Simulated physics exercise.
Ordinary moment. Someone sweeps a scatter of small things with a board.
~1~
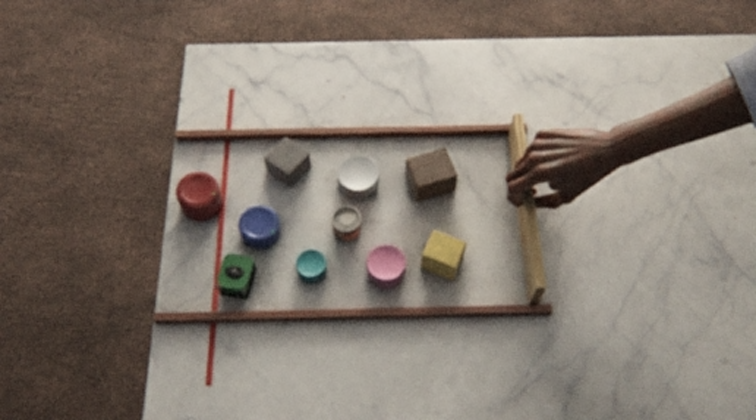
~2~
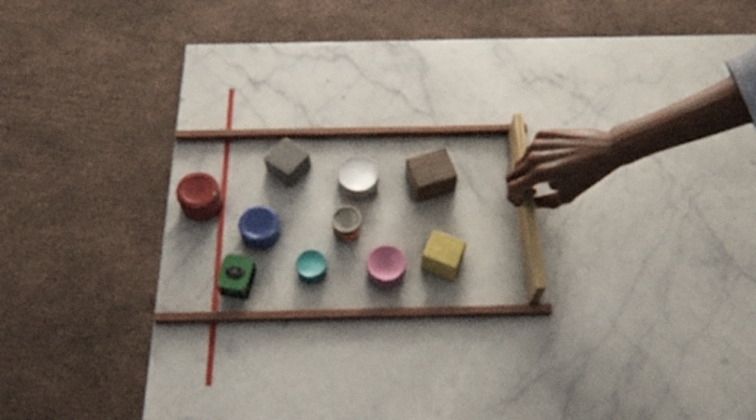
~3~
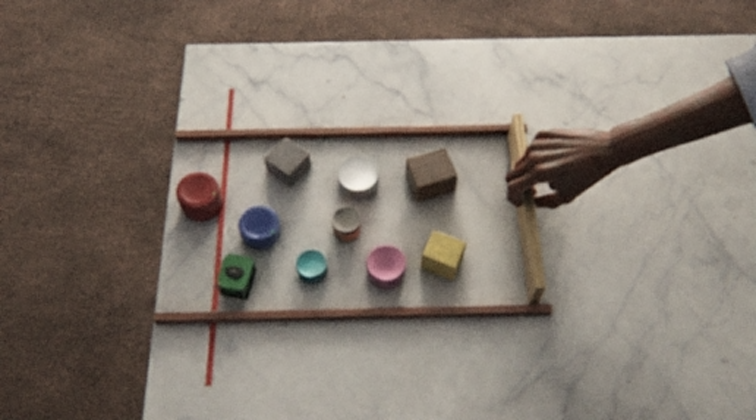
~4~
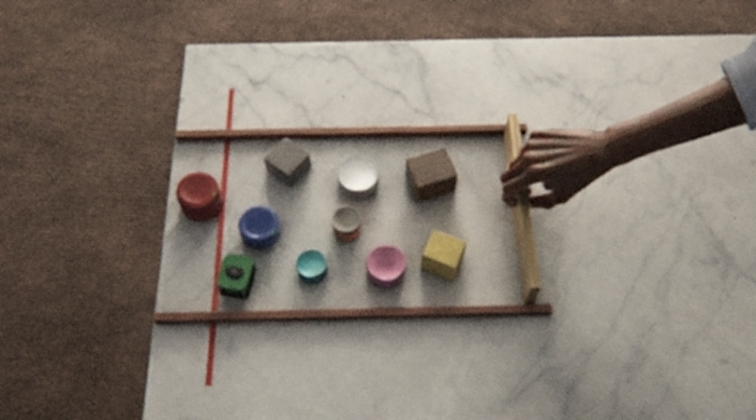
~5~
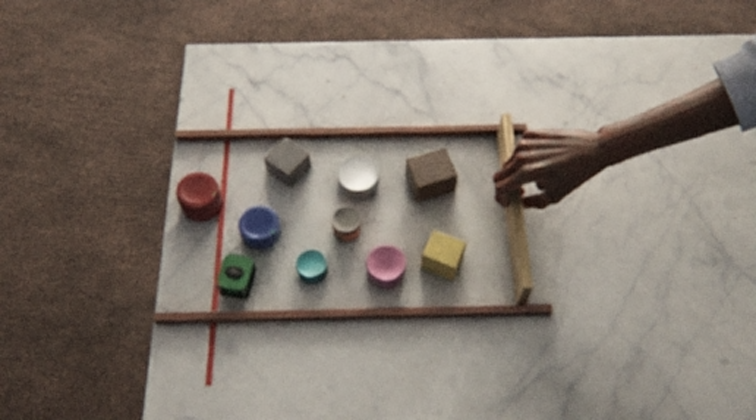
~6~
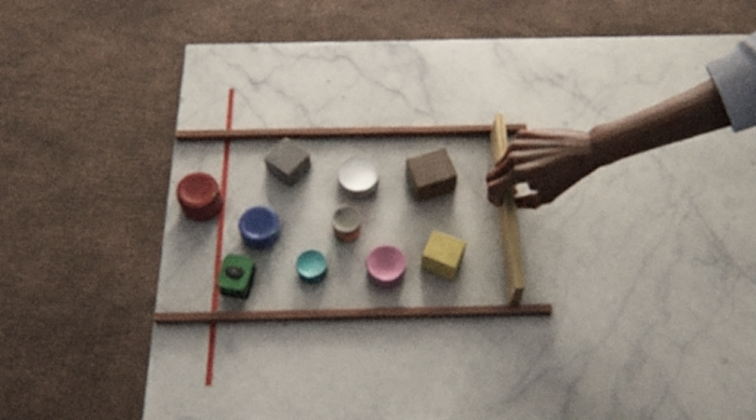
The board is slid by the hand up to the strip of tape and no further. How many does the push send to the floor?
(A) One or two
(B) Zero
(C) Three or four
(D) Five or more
C, three or four.
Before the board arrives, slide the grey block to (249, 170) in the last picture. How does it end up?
From that start the object does not stay.
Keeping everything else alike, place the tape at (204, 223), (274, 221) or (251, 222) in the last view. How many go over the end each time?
6, 0, 1.
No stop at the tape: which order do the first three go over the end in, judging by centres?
Red lid, green case, white tub.
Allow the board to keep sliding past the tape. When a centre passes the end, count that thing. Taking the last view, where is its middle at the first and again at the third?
Pixels, in order: Around (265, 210), around (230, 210).
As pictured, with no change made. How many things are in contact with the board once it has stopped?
It adds up to 4.
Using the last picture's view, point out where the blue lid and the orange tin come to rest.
In the last picture the first middle sits at (173, 219) and the other at (205, 222).
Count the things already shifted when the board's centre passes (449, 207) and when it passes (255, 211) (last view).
2 by the first point, 10 by the second.
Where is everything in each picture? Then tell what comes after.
Red lid (200, 197); green case (237, 277); blue lid (260, 227); board (526, 206); tape (221, 222), in the first picture.
Green case (237, 277); pink tub (386, 267), in the second picture.
Blue lid (260, 227); board (526, 206), in the third picture.
Red lid (200, 197); brown block (431, 175), in the fourth picture.
Green case (237, 277); grey block (288, 162), in the fifth picture.
Red lid (200, 197); green case (237, 277); blue lid (260, 227); board (506, 206); tape (221, 222), in the sixth picture.
A little later, none off yet; red lid at rest near (200, 197); green case at rest near (237, 277); blue lid at rest near (260, 227).
When it is over, the number that fall off is three or four; down, white tub, green case and red lid.
